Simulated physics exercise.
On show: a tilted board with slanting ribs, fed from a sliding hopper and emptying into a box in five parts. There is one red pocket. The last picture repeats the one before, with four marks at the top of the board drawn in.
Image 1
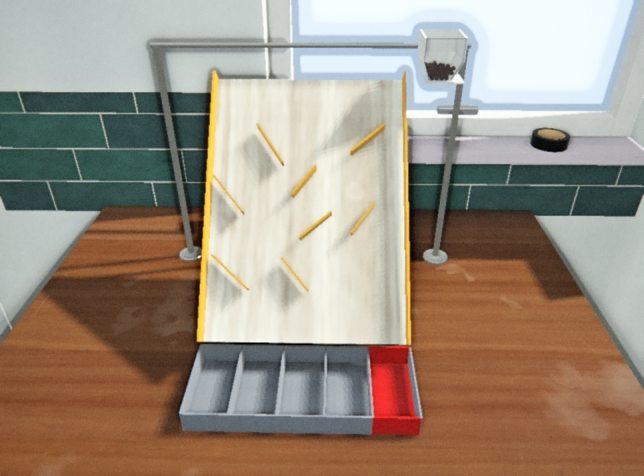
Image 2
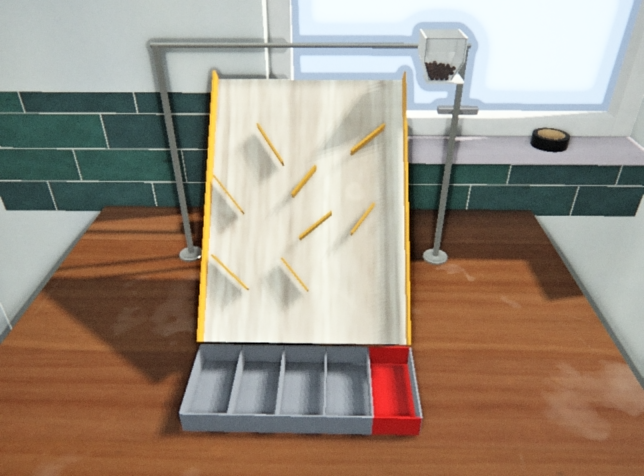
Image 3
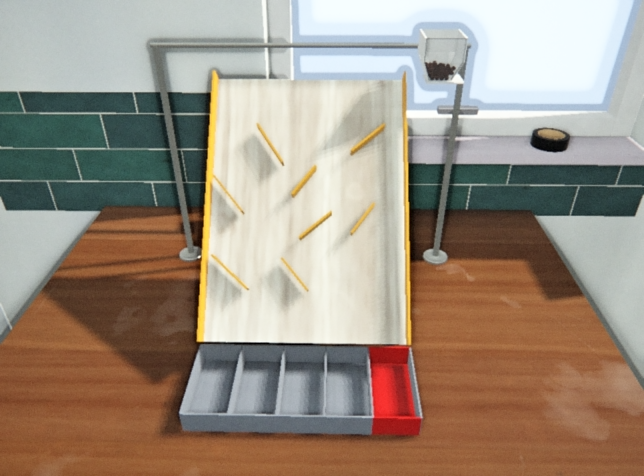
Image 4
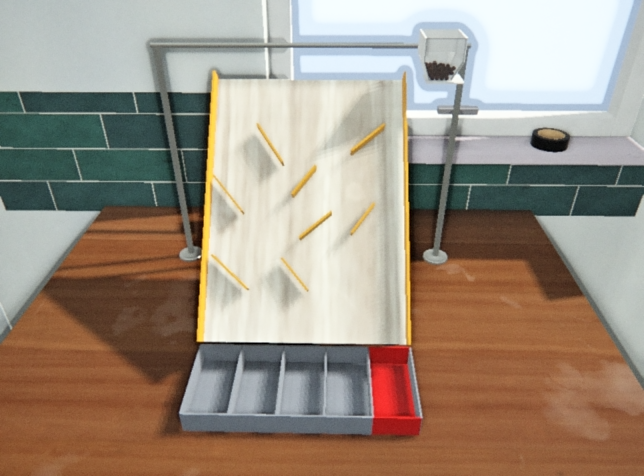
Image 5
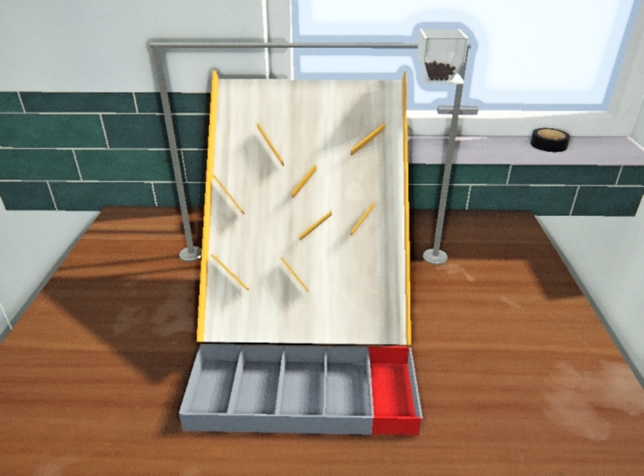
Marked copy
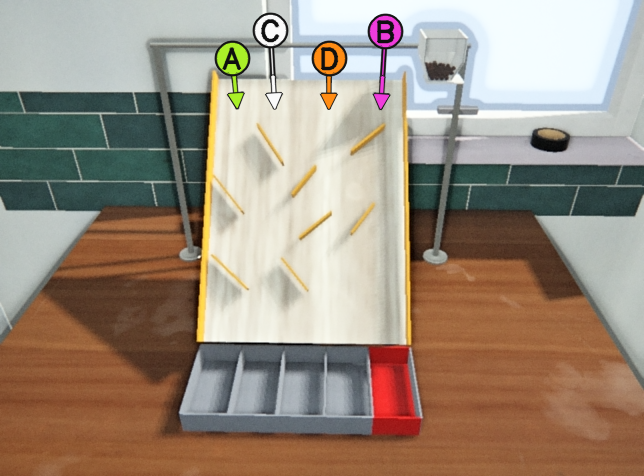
A tilted board with slanting ribs stands above a five-part box, and nothing moves.
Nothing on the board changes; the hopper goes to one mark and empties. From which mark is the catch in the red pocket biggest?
The best mark is B.
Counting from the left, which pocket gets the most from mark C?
The second.
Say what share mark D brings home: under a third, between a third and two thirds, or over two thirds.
Mark D gives under a third.
On the marked copy, mark A meets the board at (236, 102); mark B meets the board at (380, 103); mark C meets the board at (274, 103); mark D meets the board at (328, 103).
Choosing A, just a few in the red pocket, almost all in other pockets, about a tenth outside the box.
Choosing B, roughly a third in the red pocket, roughly half in other pockets, about a tenth outside the box.
Choosing C, not one piece in the red pocket, almost all in other pockets.
Choosing D, just a few in the red pocket, almost all in other pockets.
